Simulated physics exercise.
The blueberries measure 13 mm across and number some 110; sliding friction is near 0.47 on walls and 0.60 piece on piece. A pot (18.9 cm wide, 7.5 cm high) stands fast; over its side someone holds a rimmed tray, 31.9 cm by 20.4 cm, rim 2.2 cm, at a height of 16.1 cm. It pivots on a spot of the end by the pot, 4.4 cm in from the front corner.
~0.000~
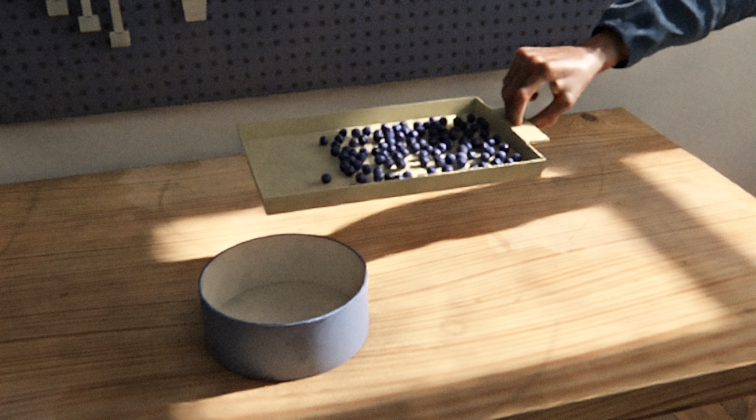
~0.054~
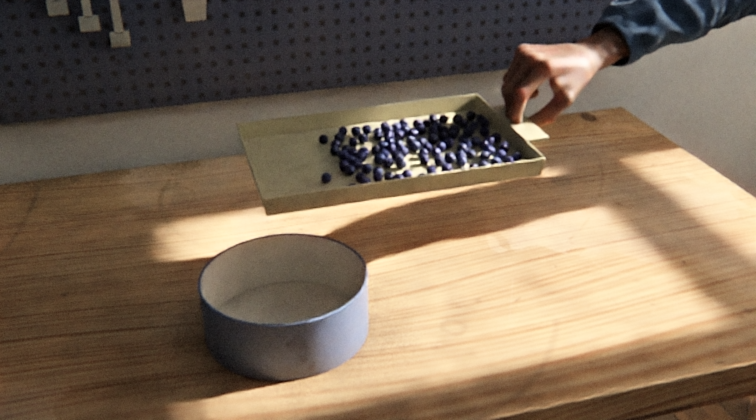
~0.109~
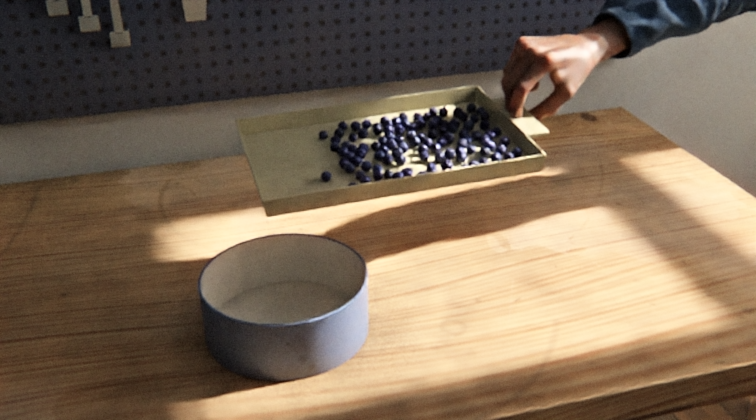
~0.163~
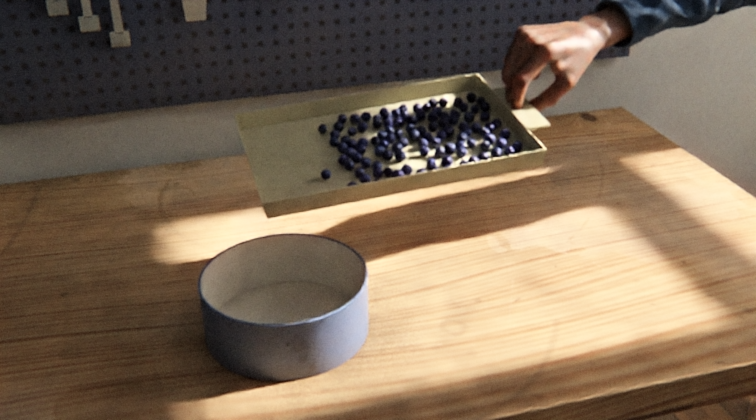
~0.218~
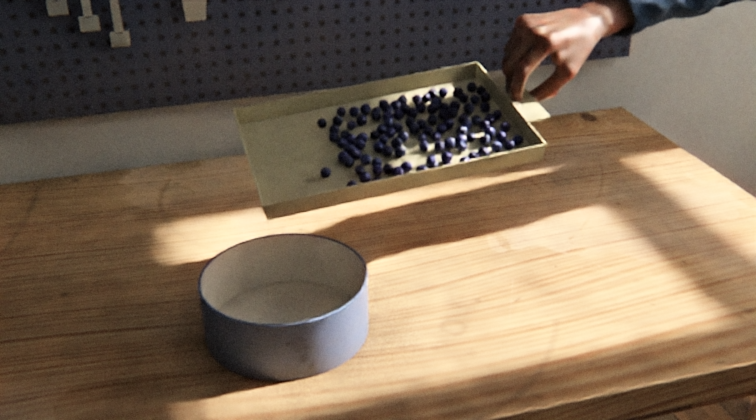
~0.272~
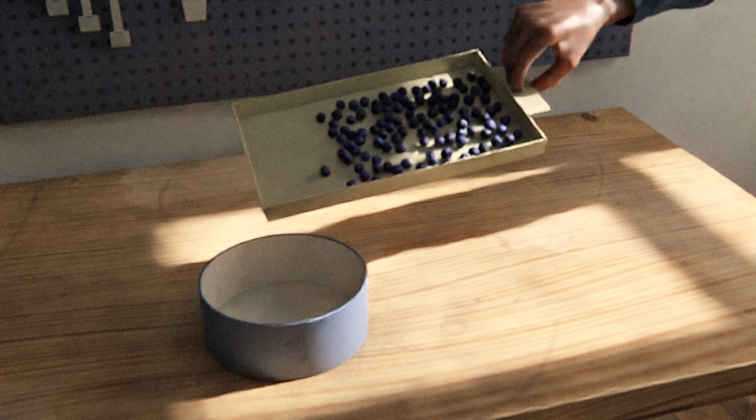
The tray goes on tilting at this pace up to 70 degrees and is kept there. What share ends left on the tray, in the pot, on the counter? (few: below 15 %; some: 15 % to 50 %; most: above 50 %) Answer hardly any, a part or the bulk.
Tray: The bulk, pot: Hardly any, counter: Hardly any.
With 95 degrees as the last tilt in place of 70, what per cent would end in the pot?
In that case some 65 per cent.
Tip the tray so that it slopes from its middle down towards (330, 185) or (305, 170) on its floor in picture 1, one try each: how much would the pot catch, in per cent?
About 5 and 0 per cent.
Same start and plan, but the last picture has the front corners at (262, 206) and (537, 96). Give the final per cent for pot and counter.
Pot 15, counter 10.
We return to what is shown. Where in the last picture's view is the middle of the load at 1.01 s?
At about (369, 152).
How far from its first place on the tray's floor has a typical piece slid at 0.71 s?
Some 9 cm.
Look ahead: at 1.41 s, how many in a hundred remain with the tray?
Some 100 per cent of the load.
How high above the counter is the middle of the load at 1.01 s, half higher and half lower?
Roughly 22 cm.
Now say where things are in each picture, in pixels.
Tray tilt 0 degrees, front corners at (265, 197) and (542, 159); middle of the pieces at (415, 148); pot at (284, 275), in the first frame.
Tray tilt 1 degrees, front corners at (265, 197) and (542, 157); middle of the pieces at (415, 146), in the second frame.
Tray tilt 3 degrees, front corners at (265, 199) and (542, 154), lowest corner left front; middle of the pieces at (415, 142), in the third frame.
Tray tilt 6 degrees, front corners at (265, 201) and (543, 148), lowest corner left front; middle of the pieces at (415, 135), in the fourth frame.
Tray tilt 10 degrees, front corners at (265, 204) and (543, 143), lowest corner left front; middle of the pieces at (414, 129), in the fifth frame.
Tray tilt 13 degrees, front corners at (265, 206) and (543, 138), lowest corner left front; middle of the pieces at (414, 123); pot at (284, 275). The tray's pace is about 60 degrees a second, in the sixth frame.
After 0.71 s, tilt 40 degrees; the tray holds 100 %, the pot 0 %.
Then, at 1.01 s, tilt 59 degrees; the tray holds 100 %, the pot 0 %.
After 1.41 s, tilt 70 degrees; the tray holds 100 %, the pot 0 %.
By 1.8 s all is still; tray 95 %, pot 0 %, counter 0 %.
